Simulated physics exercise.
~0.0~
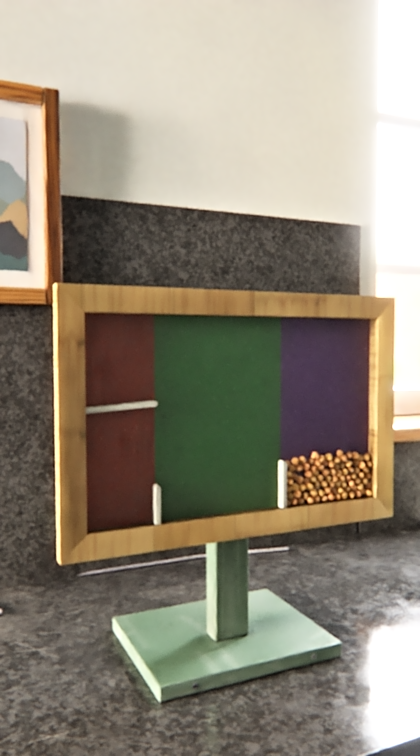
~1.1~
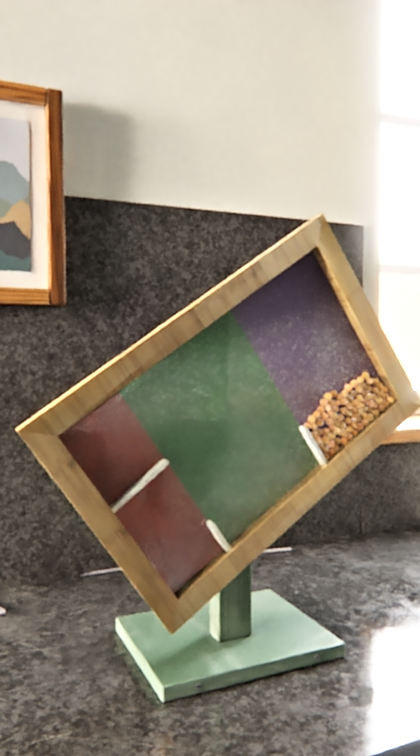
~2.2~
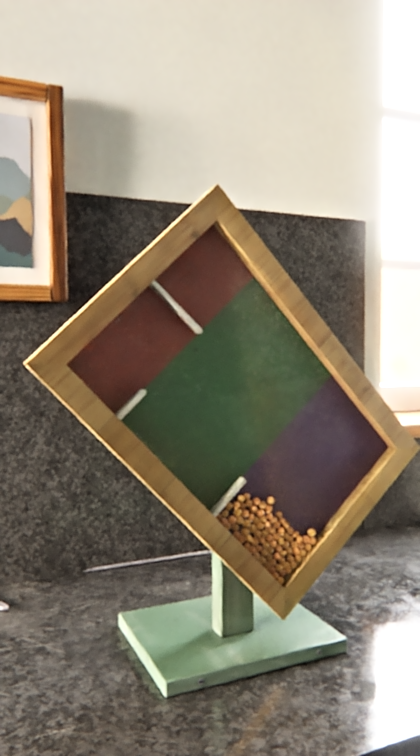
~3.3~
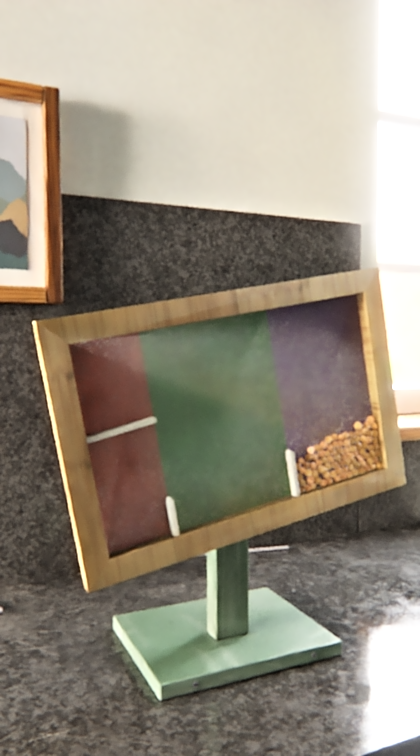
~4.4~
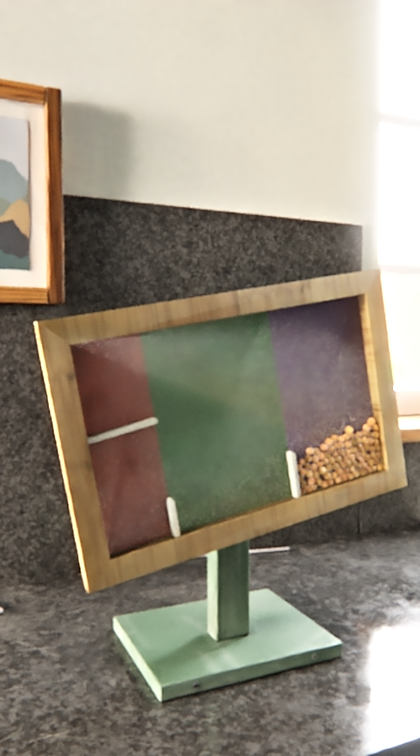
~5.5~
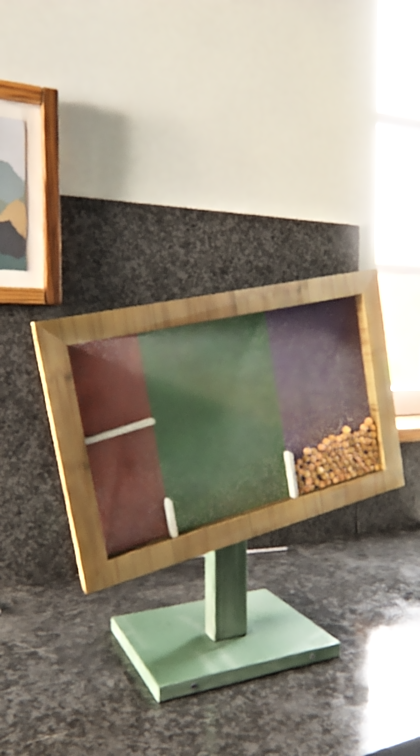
A wood-framed case on a green stand tipped anticlockwise, swung well over clockwise, then turned back and stopped tilted slightly anticlockwise, with its small wooden beads shifting about but ending up still gathered in the purple strip at the right.
